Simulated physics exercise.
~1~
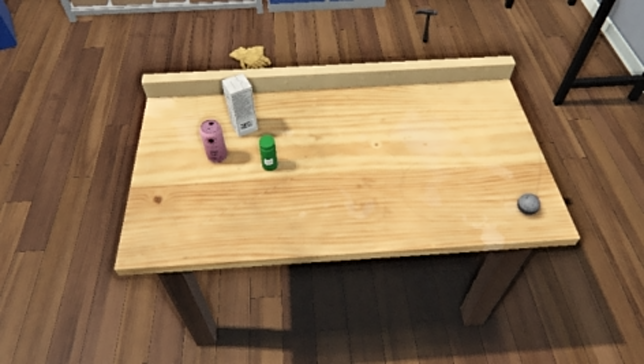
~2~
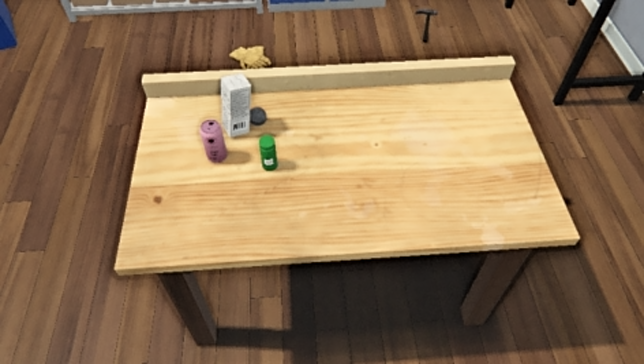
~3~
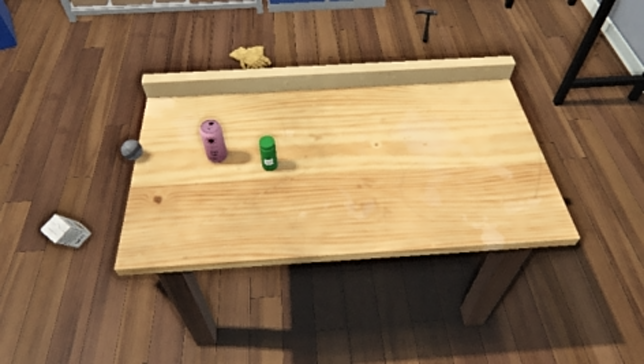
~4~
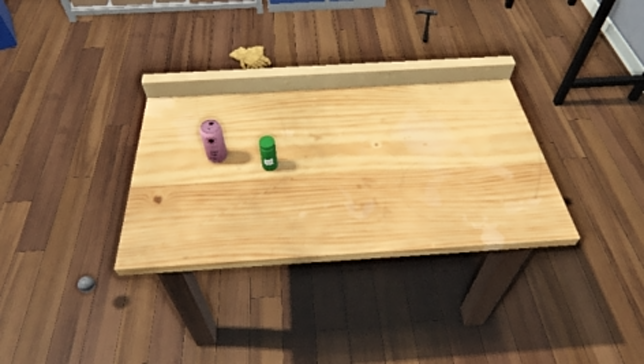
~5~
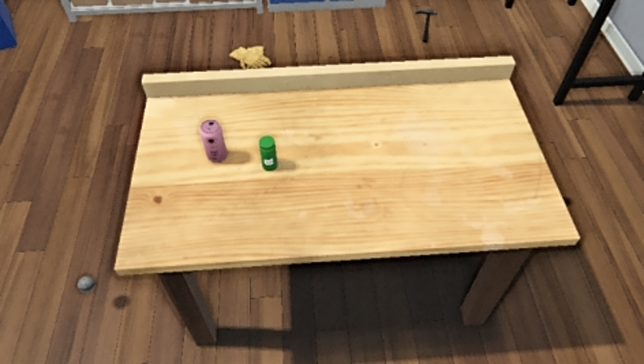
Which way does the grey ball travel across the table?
The grey ball travels to the left, from the right side of the table towards the left edge.
